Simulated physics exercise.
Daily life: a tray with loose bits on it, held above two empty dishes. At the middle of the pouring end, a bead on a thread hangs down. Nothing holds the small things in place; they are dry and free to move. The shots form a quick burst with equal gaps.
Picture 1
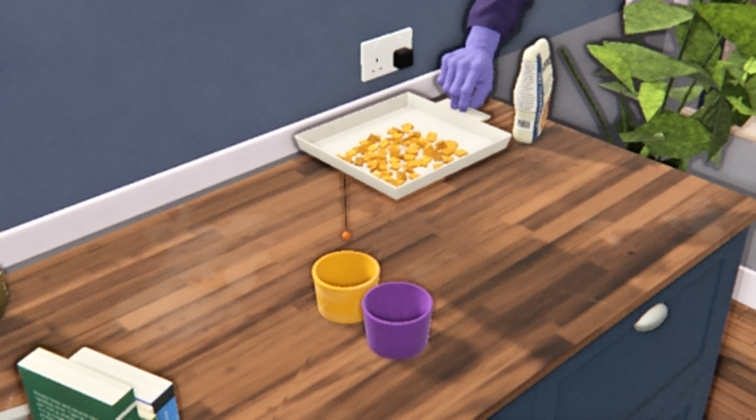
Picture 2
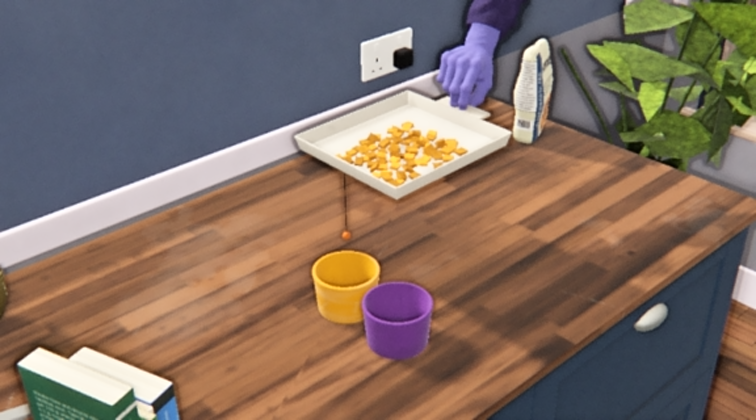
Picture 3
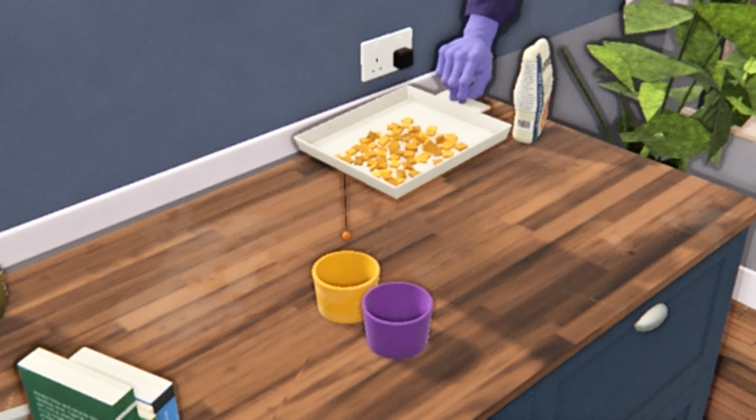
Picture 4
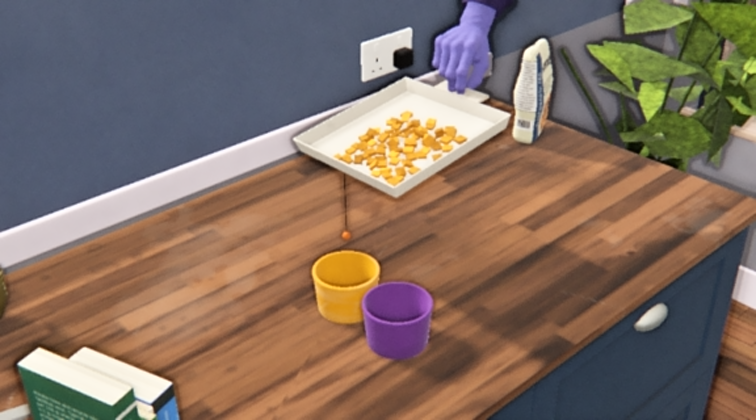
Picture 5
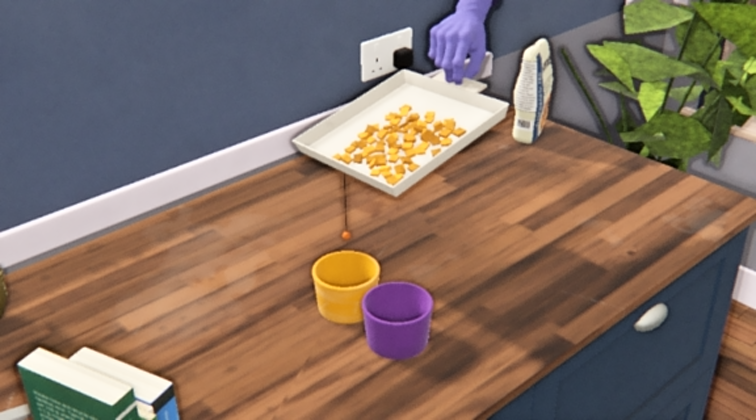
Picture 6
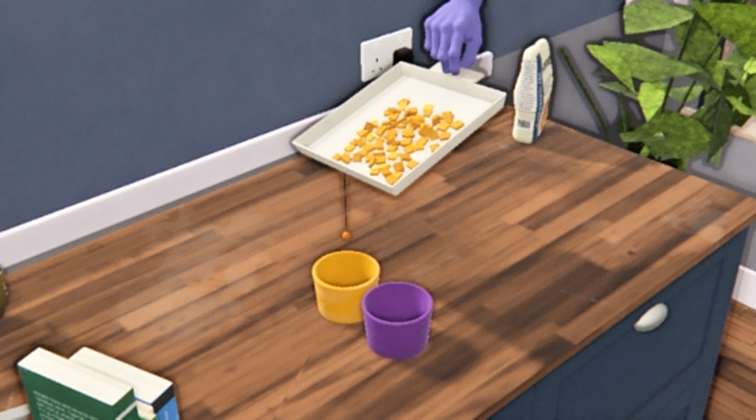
On a wooden kitchen counter, a purple hand holds a pale tray of small golden crackers behind a yellow dish and a purple dish, then gradually raises the handle end, tilting the tray slightly toward its left corner.
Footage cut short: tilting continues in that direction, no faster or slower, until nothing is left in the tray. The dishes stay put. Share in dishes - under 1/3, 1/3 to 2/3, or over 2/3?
So the dishes end up with below a third of the load.
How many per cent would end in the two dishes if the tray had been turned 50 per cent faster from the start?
Expected result: Around 20 per cent.
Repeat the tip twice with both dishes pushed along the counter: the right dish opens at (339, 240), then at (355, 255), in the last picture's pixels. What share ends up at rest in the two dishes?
Trial 1 30%, trial 2 50%.
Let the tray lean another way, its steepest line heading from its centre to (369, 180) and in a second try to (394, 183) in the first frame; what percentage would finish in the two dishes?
Respectively 70 and 10 in a hundred.
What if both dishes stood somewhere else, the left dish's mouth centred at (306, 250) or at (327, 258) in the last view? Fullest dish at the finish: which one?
First placement: The leftmost one; second placement: The leftmost one.
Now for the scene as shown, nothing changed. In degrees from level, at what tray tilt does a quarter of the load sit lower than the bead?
Somewhere near 105 degrees, I'd say.
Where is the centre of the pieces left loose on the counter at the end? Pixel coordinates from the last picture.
The centre sits close to (299, 274).
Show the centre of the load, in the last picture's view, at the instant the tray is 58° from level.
Somewhere around pixel (343, 154) in the last picture.
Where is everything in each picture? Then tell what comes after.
In the first picture, corners of the pouring end near (300, 136) and (396, 185), level; middle of the load near (393, 151), small crackers; left dish near (322, 297); right dish near (373, 332); bead on its thread near (347, 236).
In the second picture, corners of the pouring end near (300, 136) and (396, 185), level; middle of the load near (393, 150).
In the third picture, corners of the pouring end near (300, 137) and (396, 185), tipped barely, lowest at the left corner; middle of the load near (393, 148).
In the fourth picture, corners of the pouring end near (299, 138) and (395, 184), tipped a little, lowest at the left corner; middle of the load near (392, 144).
In the fifth picture, corners of the pouring end near (298, 140) and (393, 184), tipped a little, lowest at the left corner; middle of the load near (391, 141).
In the sixth picture, corners of the pouring end near (298, 141) and (392, 183), tipped clearly, lowest at the left corner; middle of the load near (390, 137); left dish near (322, 297); right dish near (373, 332).
Shortly afterwards, tray tipped steeply; the whole lot on the tray.
Next, tray tipped right over; the bulk on the tray; a little in the left dish; only a few outside both; a little in the air.
Some moments later, tray tipped past a quarter turn; near a quarter in the left dish; the bulk outside both.
In the end, tray tipped past a quarter turn; none at all in the right dish; near a quarter in the left dish; the bulk outside both.
